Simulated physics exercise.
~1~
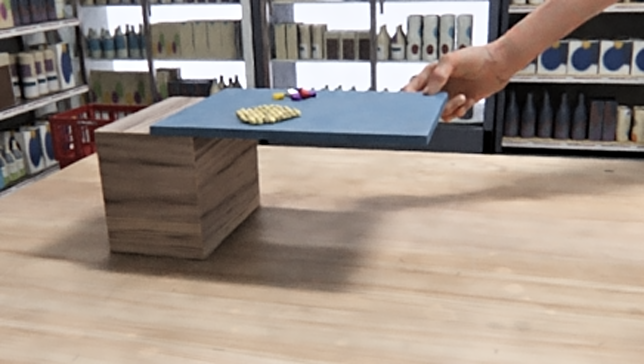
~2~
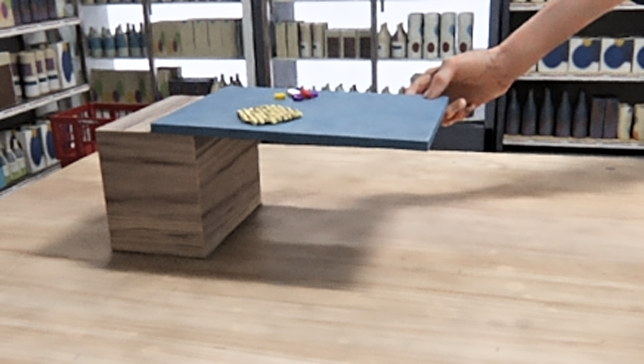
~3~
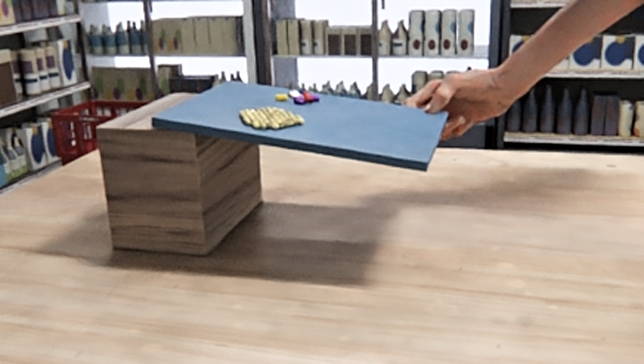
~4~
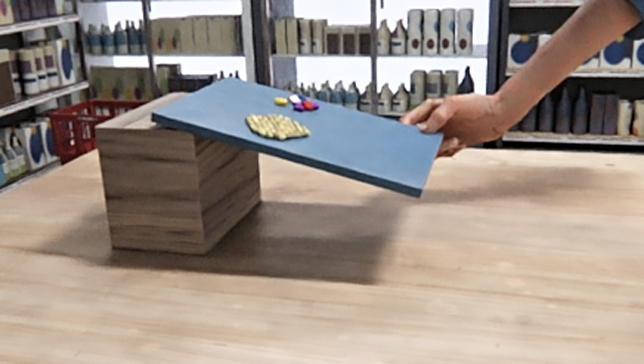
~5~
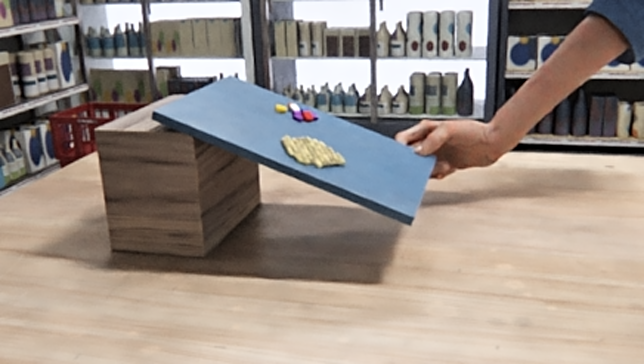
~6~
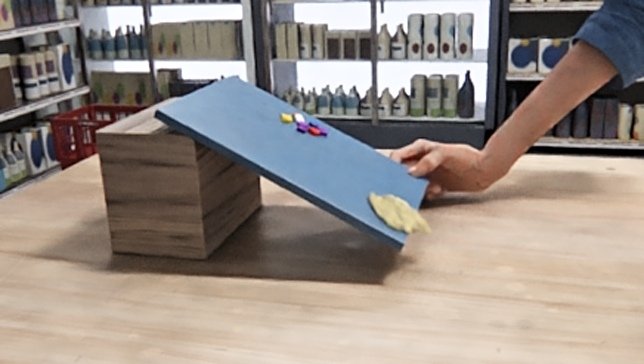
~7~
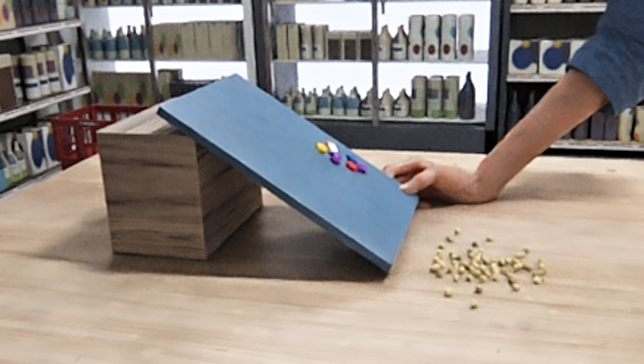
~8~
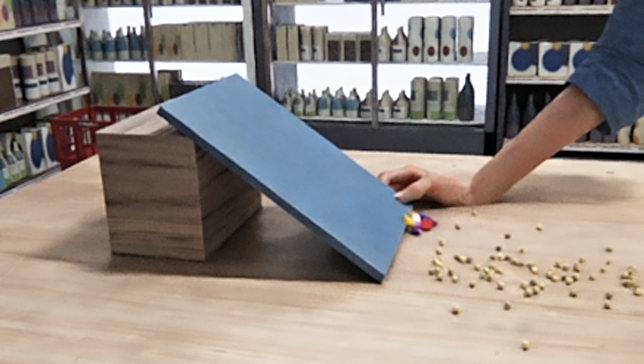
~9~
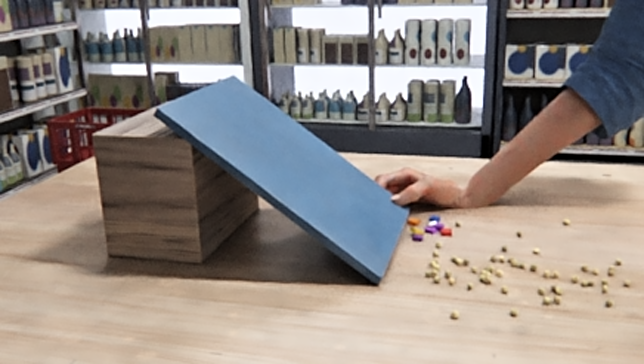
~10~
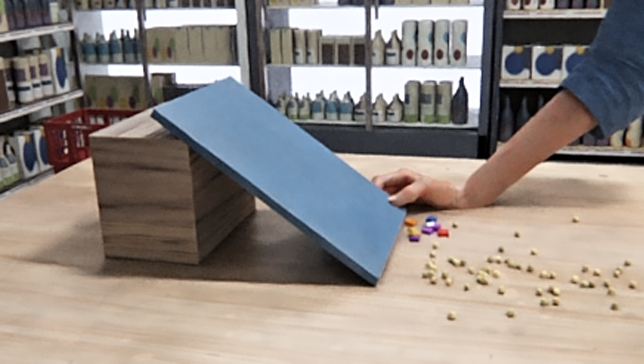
The clip shows a hand lowering the right end of a blue board propped on a wooden block until it rests on the table; the pale yellowish pellets slide off first and scatter to the right, then the colorful pieces follow and stop near the board's foot.
